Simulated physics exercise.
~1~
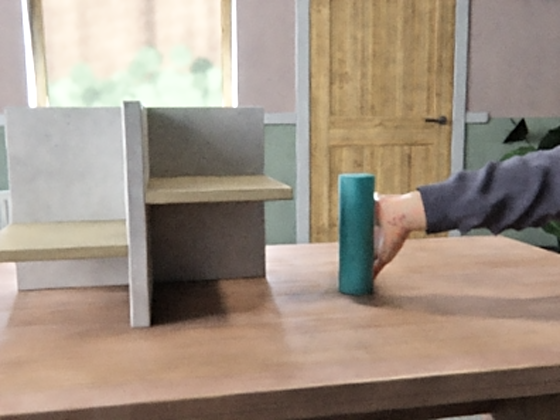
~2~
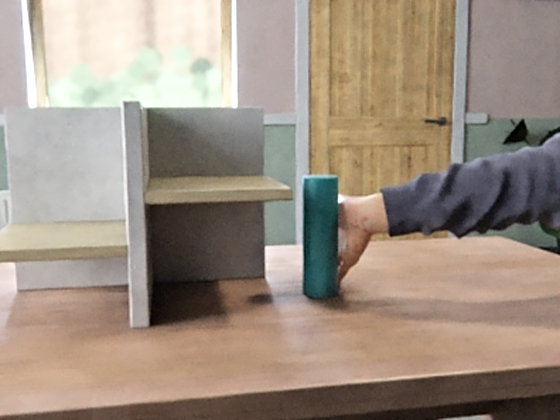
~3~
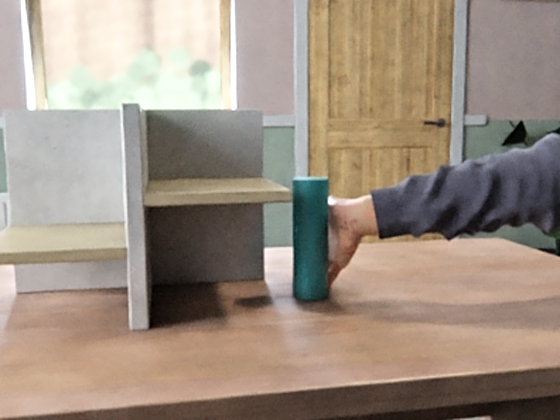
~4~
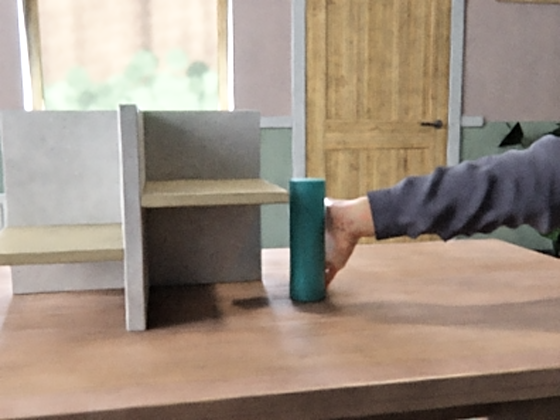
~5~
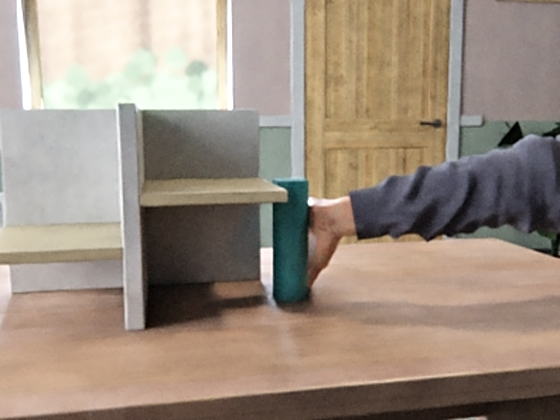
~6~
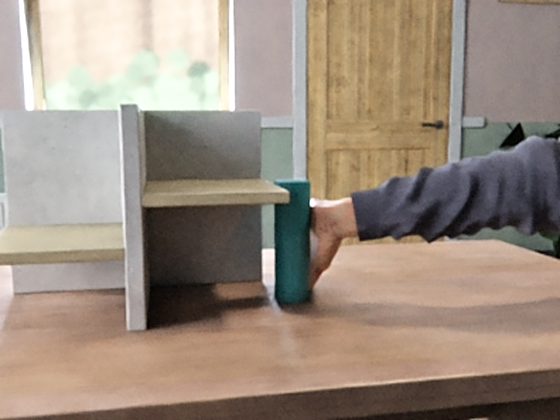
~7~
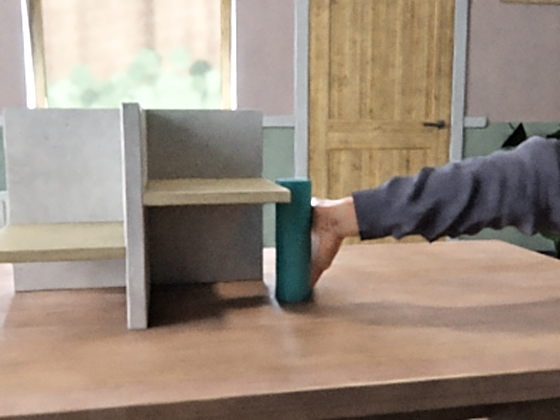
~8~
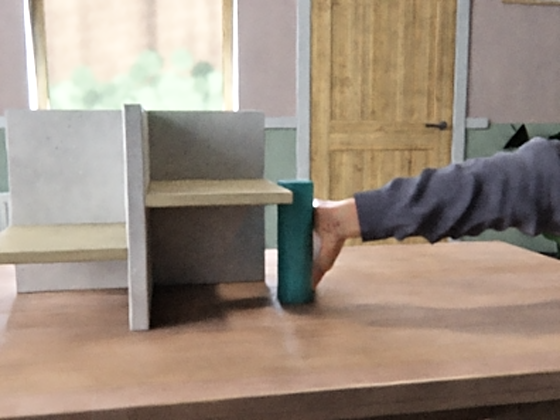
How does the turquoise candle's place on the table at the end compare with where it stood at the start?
It started out to the right with a clear gap between it and the shelf, and it ended further left, standing right up at the edge of the shelf's right-hand board.
